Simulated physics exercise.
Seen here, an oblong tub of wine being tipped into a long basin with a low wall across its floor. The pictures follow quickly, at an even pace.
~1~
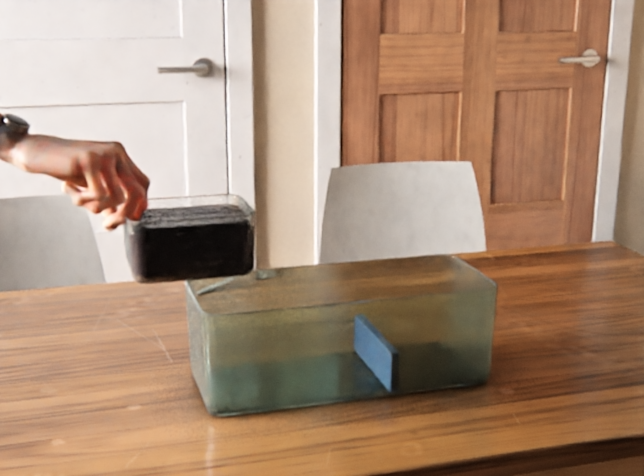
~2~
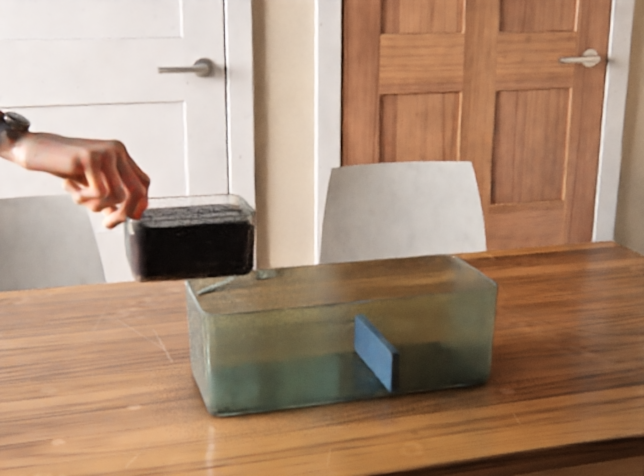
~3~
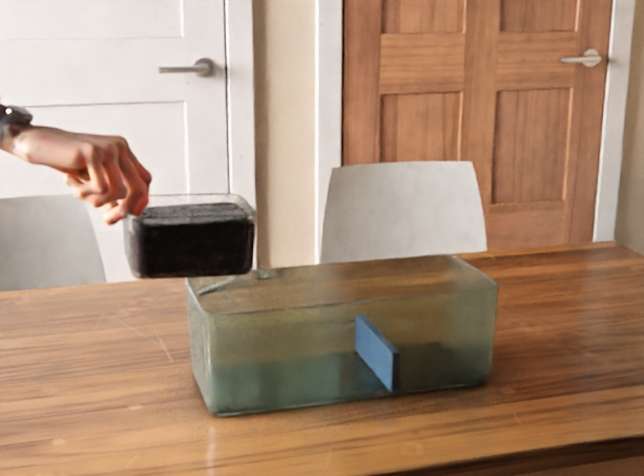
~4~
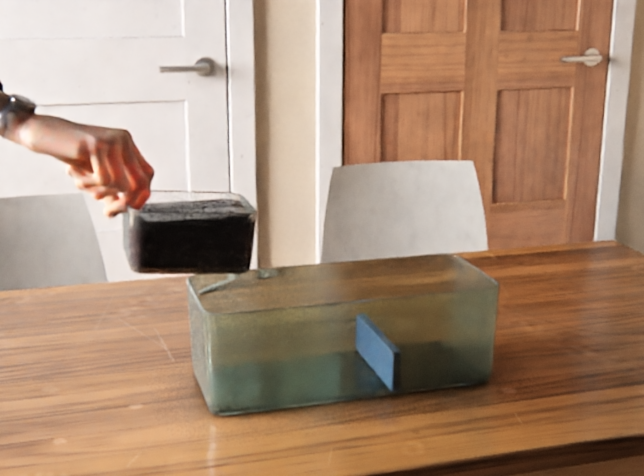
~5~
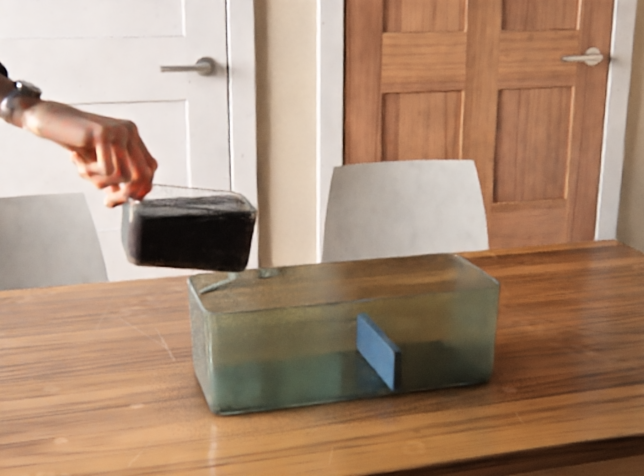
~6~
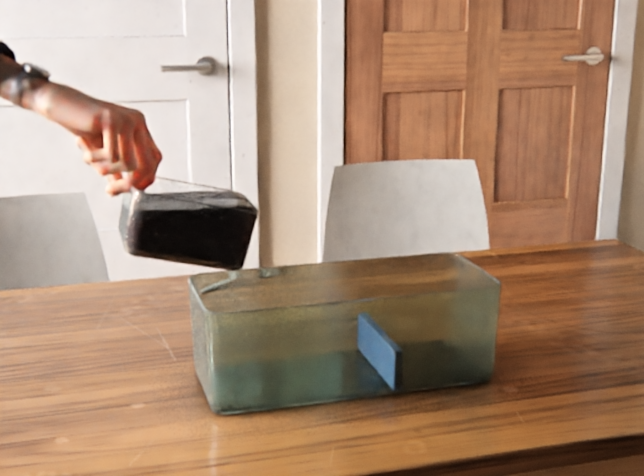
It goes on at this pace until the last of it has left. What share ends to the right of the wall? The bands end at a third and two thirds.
It comes to not even a third.
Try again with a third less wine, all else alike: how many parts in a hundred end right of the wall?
About 5 per cent.
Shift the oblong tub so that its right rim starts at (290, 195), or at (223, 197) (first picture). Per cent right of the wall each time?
About 55 and 5 per cent.
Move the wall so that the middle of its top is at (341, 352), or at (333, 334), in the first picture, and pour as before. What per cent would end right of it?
Near 50 % and 60 %.
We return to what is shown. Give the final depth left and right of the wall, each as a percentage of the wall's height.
Some 50 per cent left and 0 right.
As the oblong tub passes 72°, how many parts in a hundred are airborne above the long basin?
About 40 per cent.
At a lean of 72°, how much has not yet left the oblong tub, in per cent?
It comes to 45 per cent or so.
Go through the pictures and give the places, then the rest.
In the first frame, it leans 0°; its right rim is at (247, 206); the wine meets the walls at (127, 220) and (244, 212); the long basin's rim runs from (193, 297) to (475, 271); the wall's top is at (376, 333).
In the second frame, it leans 1°; its right rim is at (247, 205); the wine meets the walls at (127, 220) and (245, 211).
In the third frame, it leans 2°; its right rim is at (248, 205); the wine meets the walls at (127, 218) and (244, 210).
In the fourth frame, it leans 5°; its right rim is at (249, 205); the wine meets the walls at (128, 215) and (245, 206).
In the fifth frame, it leans 9°; its right rim is at (249, 204); the wine meets the walls at (127, 210) and (247, 203).
In the sixth frame, it leans 14°; its right rim is at (250, 204); the wine meets the walls at (127, 203) and (248, 199).
A moment on, the oblong tub is tipped part way and 44 per cent is still to pour, 18 is left of the wall and 0 right of it.
Next, the oblong tub is tipped right over and 5 per cent is still to pour, 82 is left of the wall and 3 right of it.
Then the oblong tub is tipped right over and 0 per cent is still to pour, 93 is left of the wall and 5 right of it.
Later the oblong tub is tipped right over and 0 per cent is still to pour, 93 is left of the wall and 5 right of it.
In the end 93 per cent lies left of the wall, 5 right of it and 2 outside.
